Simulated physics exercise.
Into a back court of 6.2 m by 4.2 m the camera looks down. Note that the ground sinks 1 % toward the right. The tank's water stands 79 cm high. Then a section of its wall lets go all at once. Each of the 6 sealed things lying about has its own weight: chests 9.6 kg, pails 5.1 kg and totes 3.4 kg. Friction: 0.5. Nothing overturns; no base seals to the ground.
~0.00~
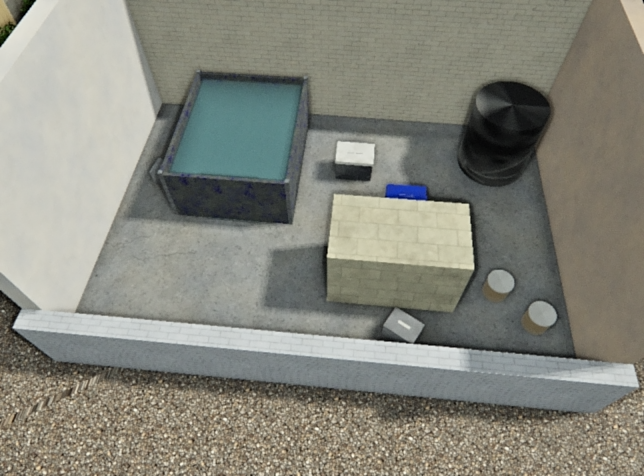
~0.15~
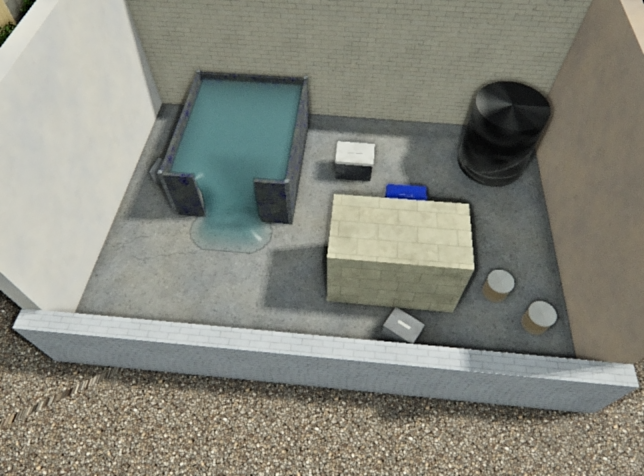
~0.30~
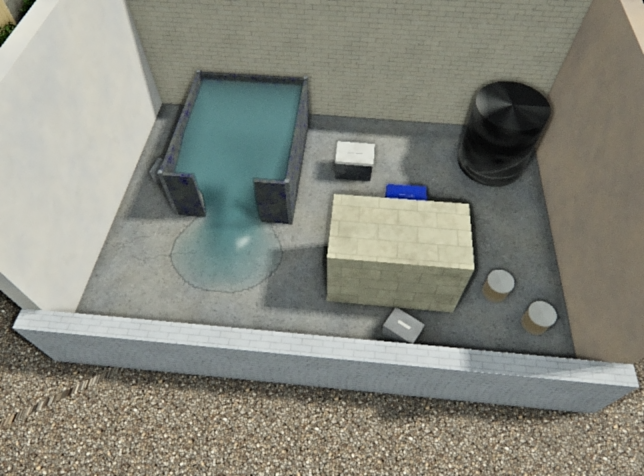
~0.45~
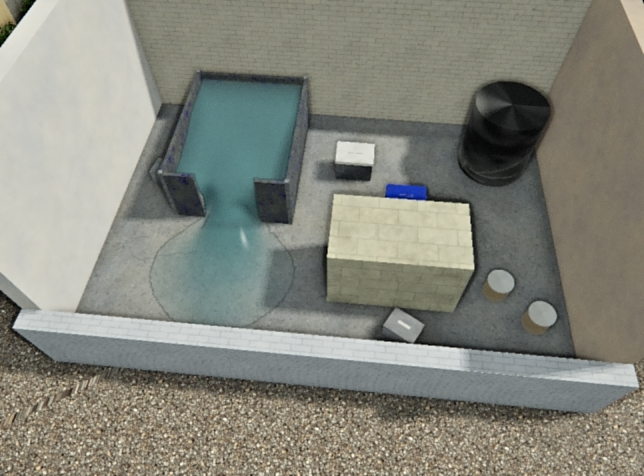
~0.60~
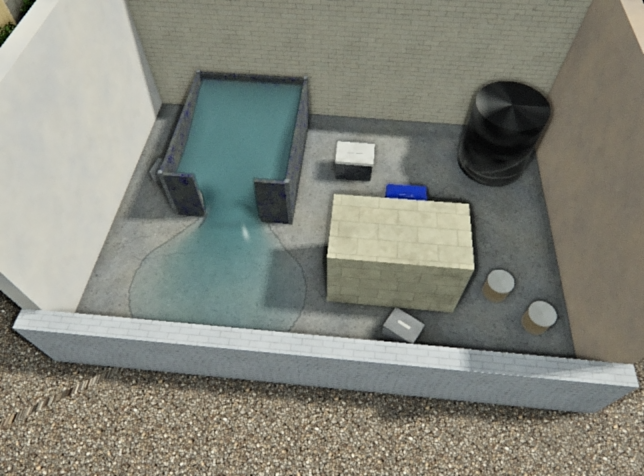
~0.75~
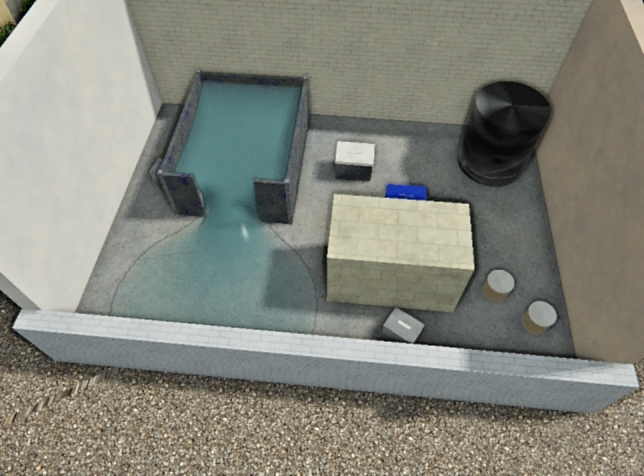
A large dark-walled tank of teal water stands at the left of a grey walled court, seen from above, with gravel in front. A pale brick block sits right of centre, with a white box and a blue object behind it, a black drum at back right, and a grey box and two pails nearby. The tank's front opens and water spreads across the floor toward the front wall, while the objects and camera stay still.
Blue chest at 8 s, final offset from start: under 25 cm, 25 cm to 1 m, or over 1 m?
It budges a fair bit.
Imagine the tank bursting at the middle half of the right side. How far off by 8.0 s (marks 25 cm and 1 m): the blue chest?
With that failure, the blue chest lands a long way off.
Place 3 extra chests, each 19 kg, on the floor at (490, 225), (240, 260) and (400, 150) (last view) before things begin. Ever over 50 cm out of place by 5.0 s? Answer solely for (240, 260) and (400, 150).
Taking them in order, they come out greater and smaller.
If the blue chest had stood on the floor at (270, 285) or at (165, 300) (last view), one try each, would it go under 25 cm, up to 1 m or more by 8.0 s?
Well, it gets swept off on the first try and gets swept off on the second.
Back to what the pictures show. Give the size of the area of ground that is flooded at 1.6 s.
Somewhere around 9.5 m2, roughly.
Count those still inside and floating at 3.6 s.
Of them, 2.
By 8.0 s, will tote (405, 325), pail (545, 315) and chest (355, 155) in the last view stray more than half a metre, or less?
Results in listed order: Exceeds / exceeds / exceeds.
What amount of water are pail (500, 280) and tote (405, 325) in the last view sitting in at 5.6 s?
Depth approx. 2 cm / 5 cm.
After 1.6 s the blue chest is near (406, 196), 0.0 m from its start, aground; 0 afloat.
After 3.6 s the blue chest is near (406, 196), 0.0 m from its start, aground; 2 afloat.
After 5.6 s the blue chest is near (406, 196), 0.0 m from its start, aground; 3 afloat.
After 8.0 s the blue chest is near (401, 218), 0.4 m from its start, afloat; 5 afloat.
